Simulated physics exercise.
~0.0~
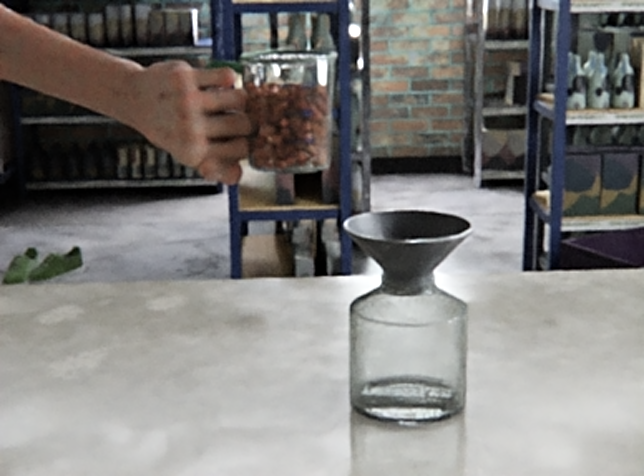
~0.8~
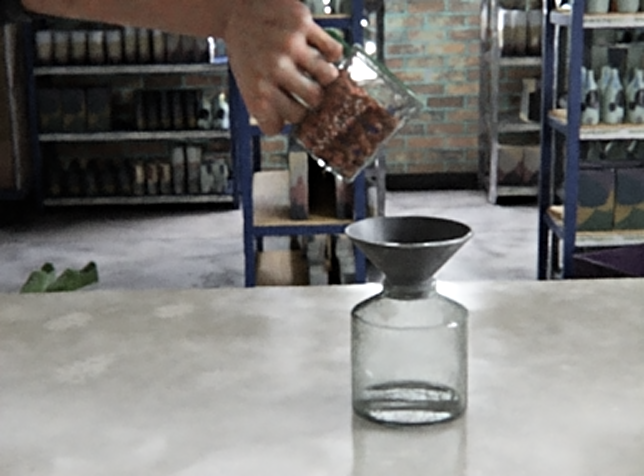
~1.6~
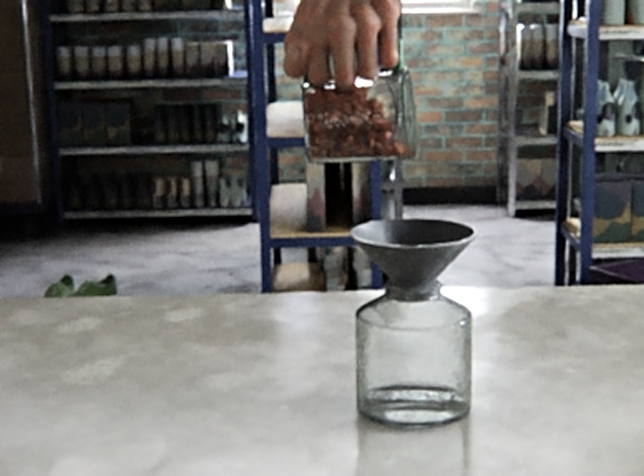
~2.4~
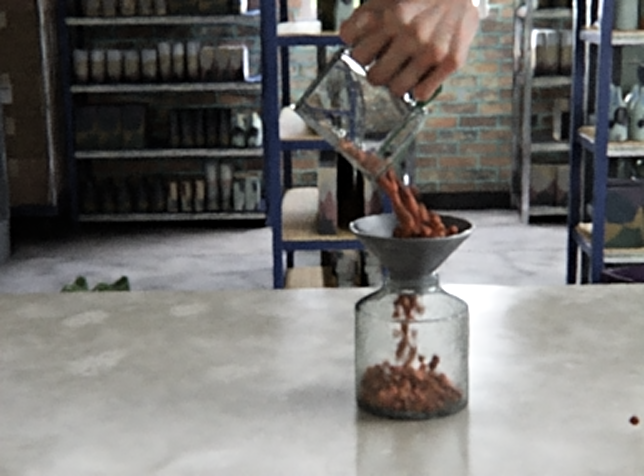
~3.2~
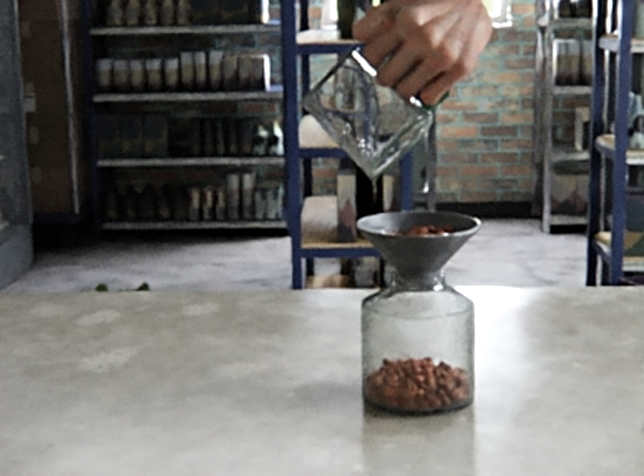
A hand carried a glass cup of reddish-brown pellets over a dark funnel set in a clear jar and tipped it until they poured through, leaving the cup empty, most of the pellets in the jar and some still in the funnel.
